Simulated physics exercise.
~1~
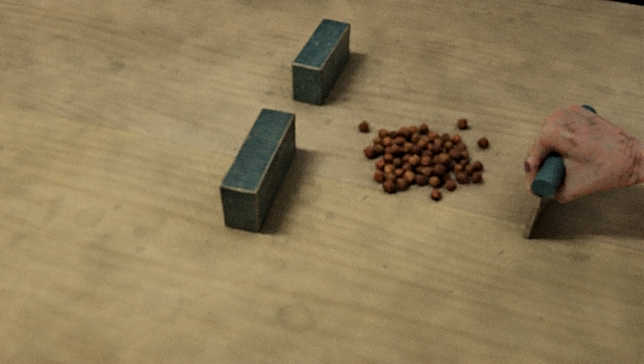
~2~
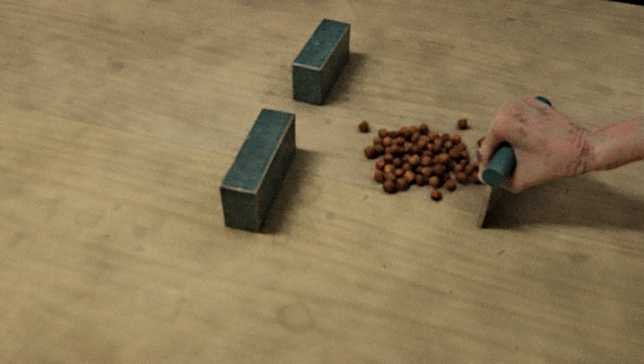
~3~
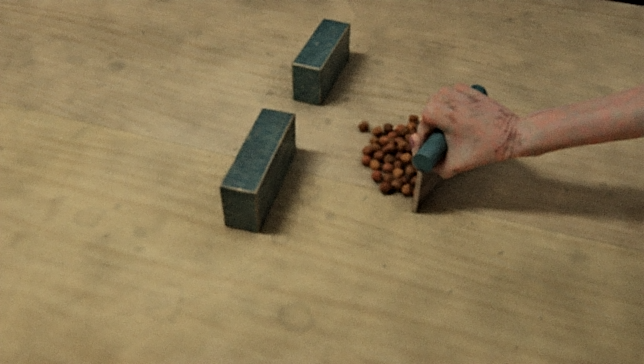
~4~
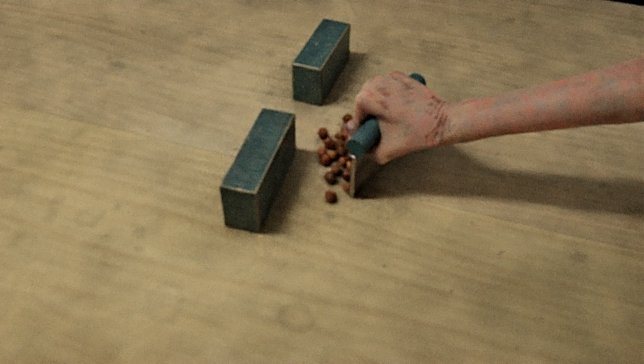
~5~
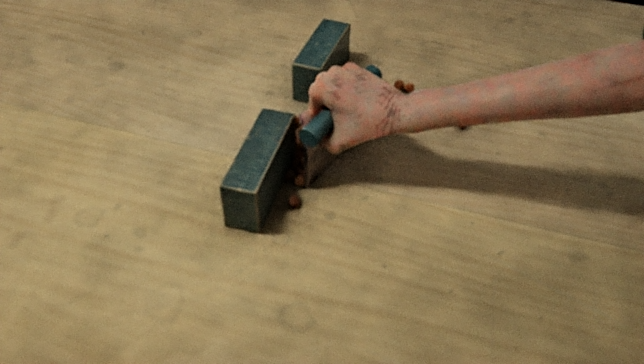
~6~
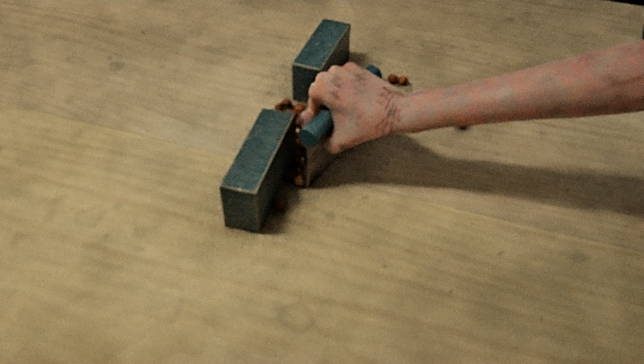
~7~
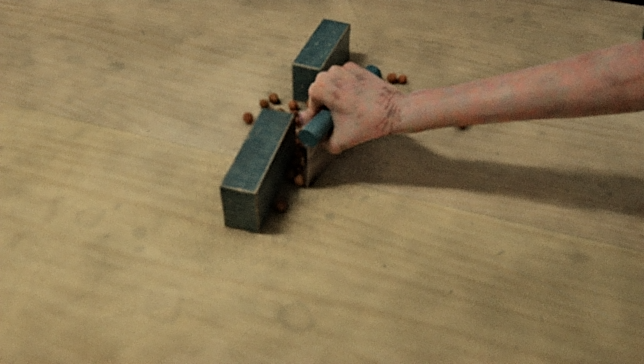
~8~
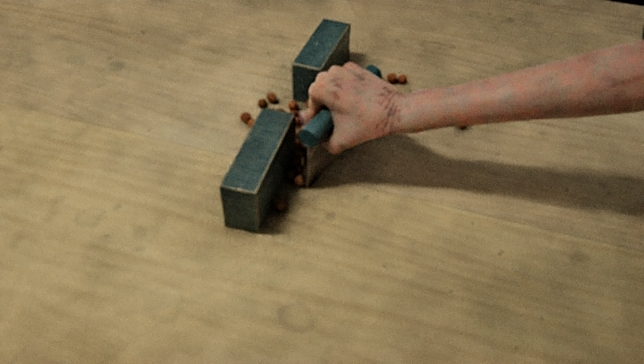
A hand gripping a scraper with a dark teal handle starts at the right of a loose pile of hazelnuts on a pale wooden table, with two dark green blocks standing to the left. It slides the blade leftwards into the pile, and the nuts bunch up and travel ahead of it towards the gap. The scraper stops close against the blocks, leaving a few nuts behind near the far block. Several nuts then spill through the gap and settle just beyond it. The hand stays still at the end, with most of the nuts held up before the blocks.
